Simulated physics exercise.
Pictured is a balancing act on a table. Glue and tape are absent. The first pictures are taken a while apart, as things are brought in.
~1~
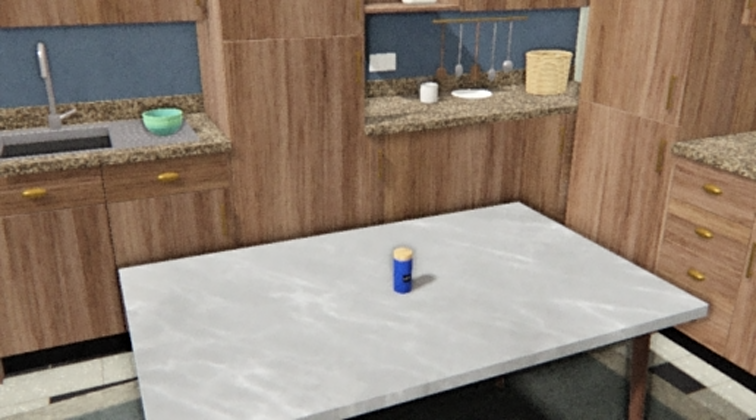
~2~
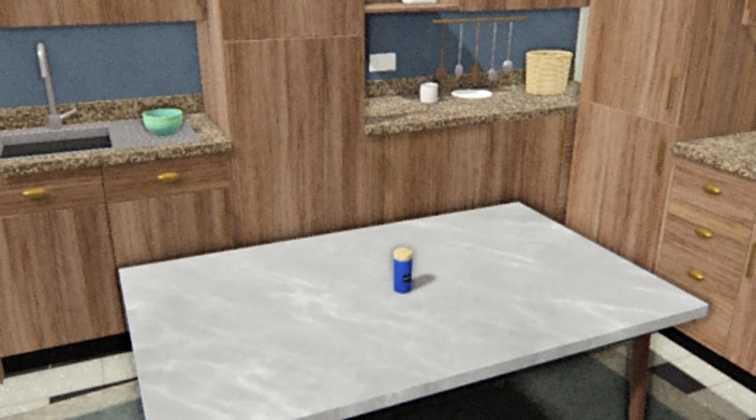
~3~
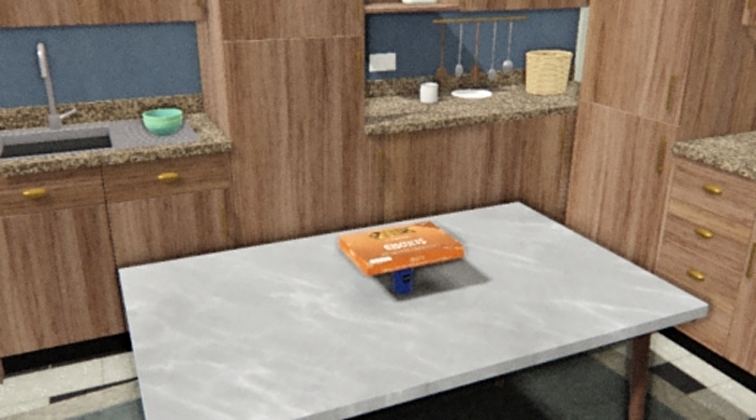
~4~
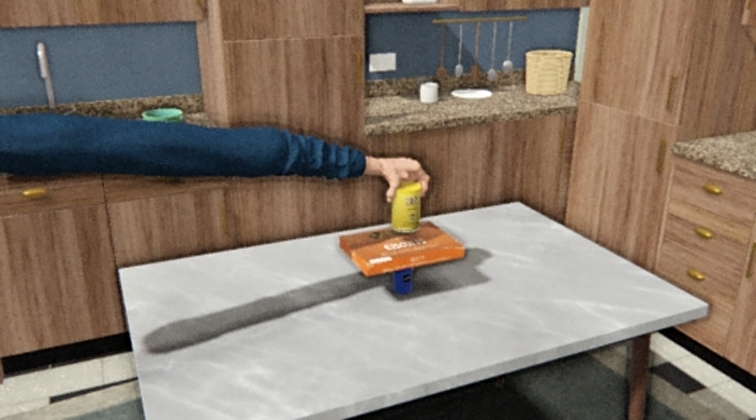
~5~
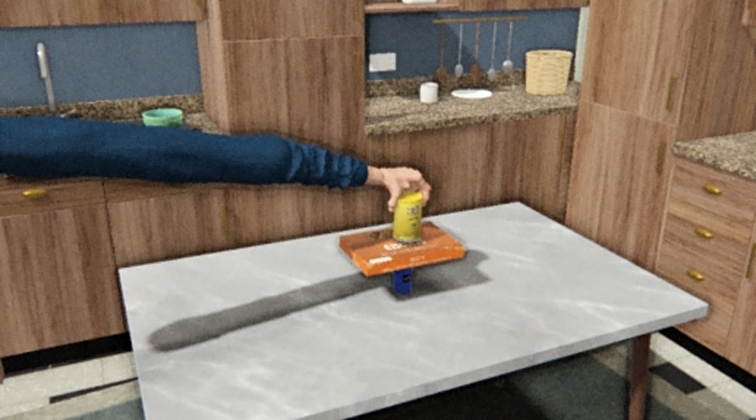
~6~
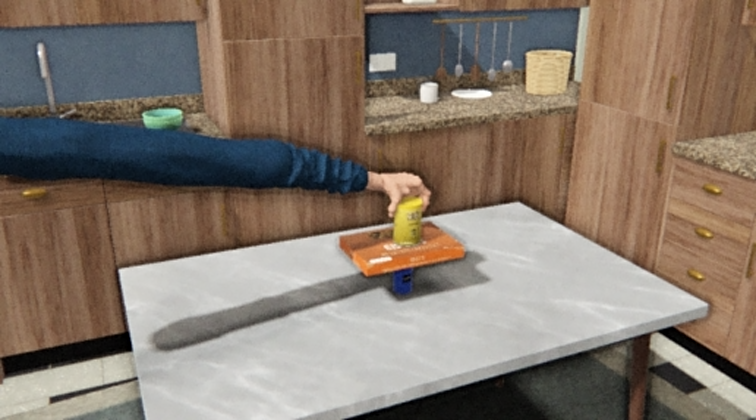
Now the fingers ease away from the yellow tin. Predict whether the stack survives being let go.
Turns out nothing tips over there.
Then, 0.30 s after the last picture, nothing has stirred.
Then, 0.70 s after the last picture, yellow tin resting near (407, 222).
At rest, all 3 in place. Seen from the same camera at the end, yellow tin near (407, 222). The stack keeps its balance.
